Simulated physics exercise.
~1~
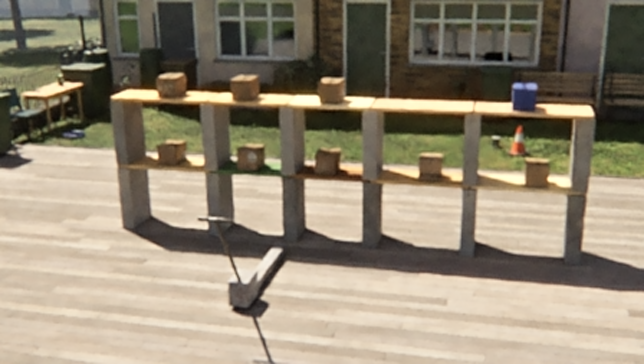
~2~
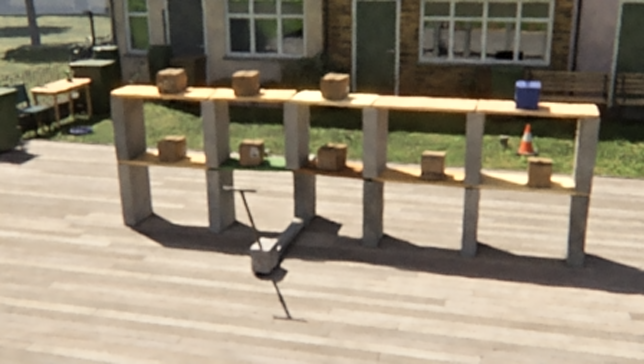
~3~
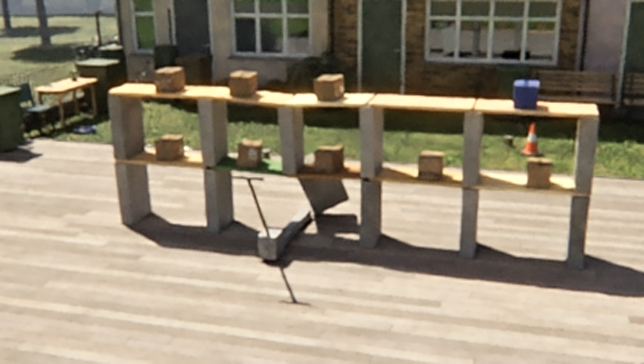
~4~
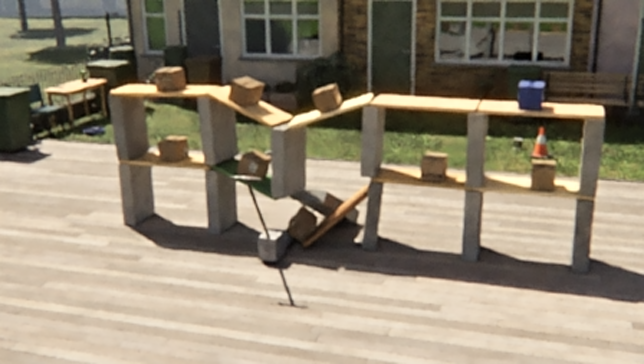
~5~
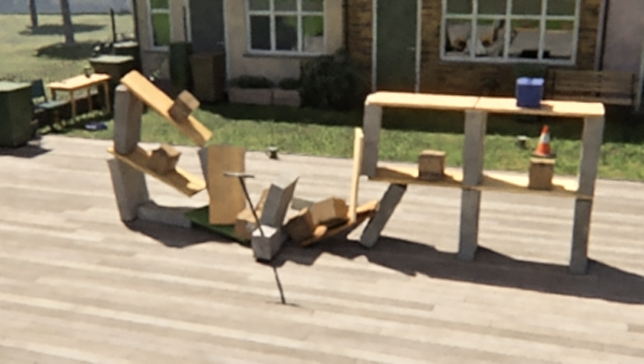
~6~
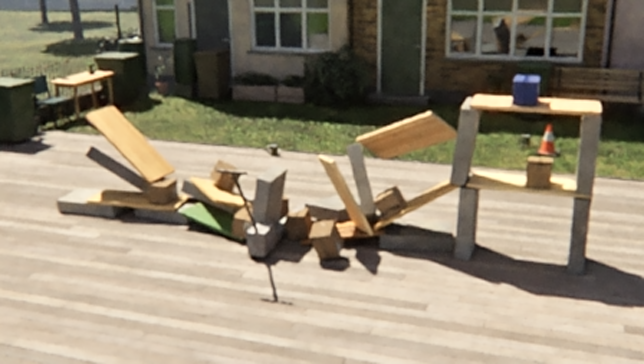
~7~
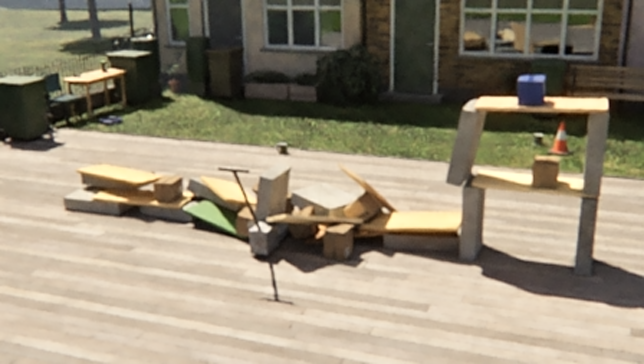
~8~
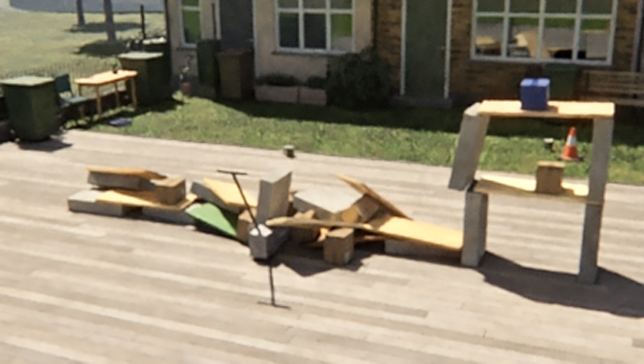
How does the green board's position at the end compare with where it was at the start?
It starts as a raised lower-tier shelf in the second span from the left. By the end it lies slightly tilted in the rubble near the ground, lower and a little further left.
Two-tier shelving of loose boards and blocks collapsing after a jack pushes its base, leaving the right-hand span standing with its blue carton.
